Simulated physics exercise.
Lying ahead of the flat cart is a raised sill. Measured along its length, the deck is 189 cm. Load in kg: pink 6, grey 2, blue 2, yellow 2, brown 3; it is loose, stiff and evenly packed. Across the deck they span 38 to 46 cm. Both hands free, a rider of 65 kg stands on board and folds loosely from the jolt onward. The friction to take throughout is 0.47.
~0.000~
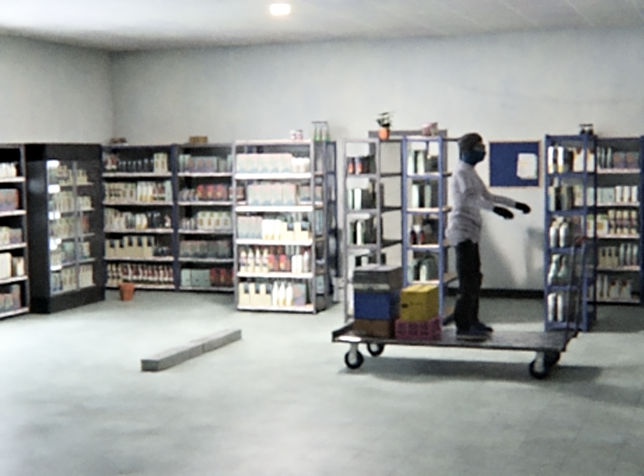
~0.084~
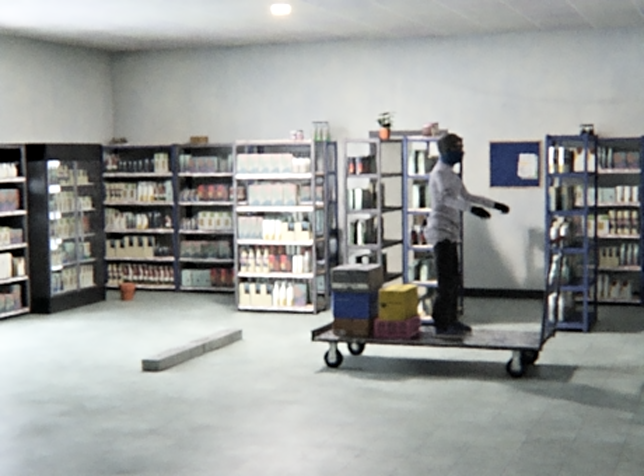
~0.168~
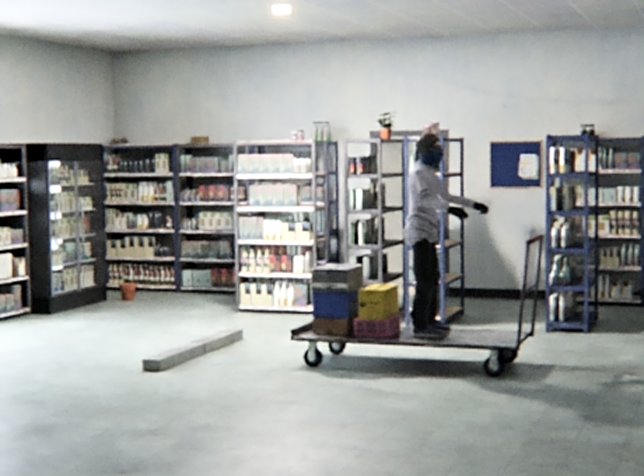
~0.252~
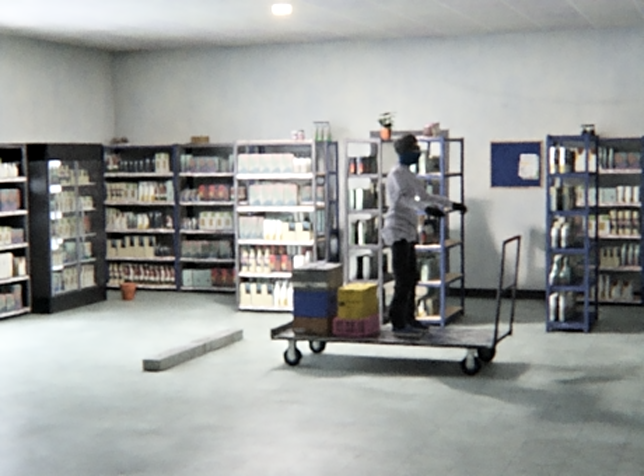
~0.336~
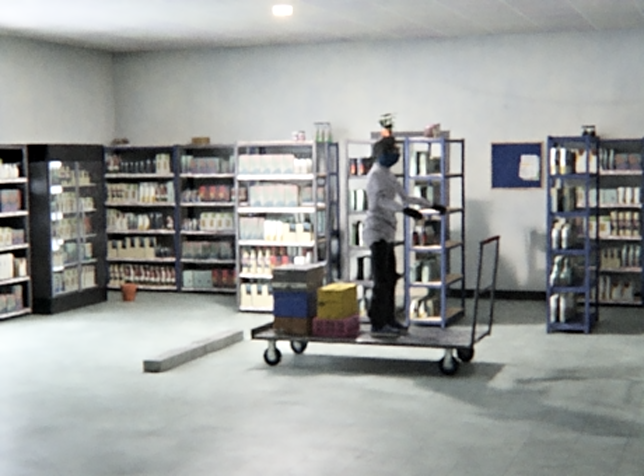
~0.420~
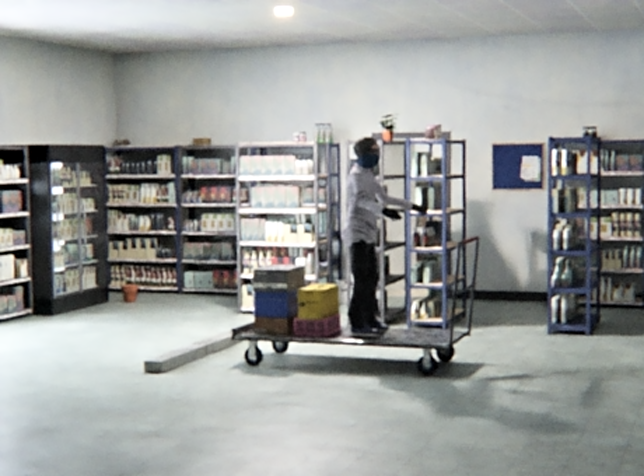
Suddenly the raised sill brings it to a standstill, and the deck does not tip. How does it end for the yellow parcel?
It overshoots the deck.
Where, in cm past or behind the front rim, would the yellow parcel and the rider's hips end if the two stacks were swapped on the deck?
In that case yellow 100 past, hips 70 past.
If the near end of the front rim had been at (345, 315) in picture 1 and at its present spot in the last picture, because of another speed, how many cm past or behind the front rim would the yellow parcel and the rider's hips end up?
Yellow: 20 cm behind; hips: 30 cm behind.
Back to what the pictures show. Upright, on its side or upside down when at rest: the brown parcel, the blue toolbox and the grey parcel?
At rest: Brown standing; blue sideways; grey inverted.
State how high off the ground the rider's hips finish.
Roughly 10 cm.
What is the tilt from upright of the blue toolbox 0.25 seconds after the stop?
About 20° from upright.
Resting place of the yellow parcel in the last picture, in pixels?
End point: About (142, 339) px.
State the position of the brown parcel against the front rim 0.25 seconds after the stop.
Around 20 cm short of the front rim.
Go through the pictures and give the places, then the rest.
The first frame shows yellow parcel (420, 303), brown parcel (378, 324), rim corner (333, 338); 146 cm still to roll.
The second frame shows yellow parcel (399, 302), brown parcel (358, 324), rim corner (312, 337); 127 cm still to roll.
The third frame shows yellow parcel (379, 302), brown parcel (338, 323), rim corner (292, 337); 108 cm still to roll.
The fourth frame shows yellow parcel (358, 301), brown parcel (318, 322), rim corner (272, 336); 89 cm still to roll.
The fifth frame shows yellow parcel (338, 301), brown parcel (298, 322), rim corner (252, 336); 70 cm still to roll.
The sixth frame shows yellow parcel (319, 301), brown parcel (280, 322), rim corner (233, 336); 51 cm still to roll. Speed about 2.3 m/s.
After 0.65 s the deck stops.
After 0.90 s the yellow parcel is 28 cm behind the rim, tilted 35°, near (225, 294) in the last picture's view.
After 1.20 s the yellow parcel is 12 cm past the rim, tilted 140°, near (185, 310) in the last picture's view.
After 1.65 s the yellow parcel is 31 cm past the rim, tilted 115°, near (167, 337) in the last picture's view.
Final state at 4.6 s, past the rim, grey parcel, blue toolbox, yellow parcel and the rider's hips; behind it, pink crate and brown parcel.
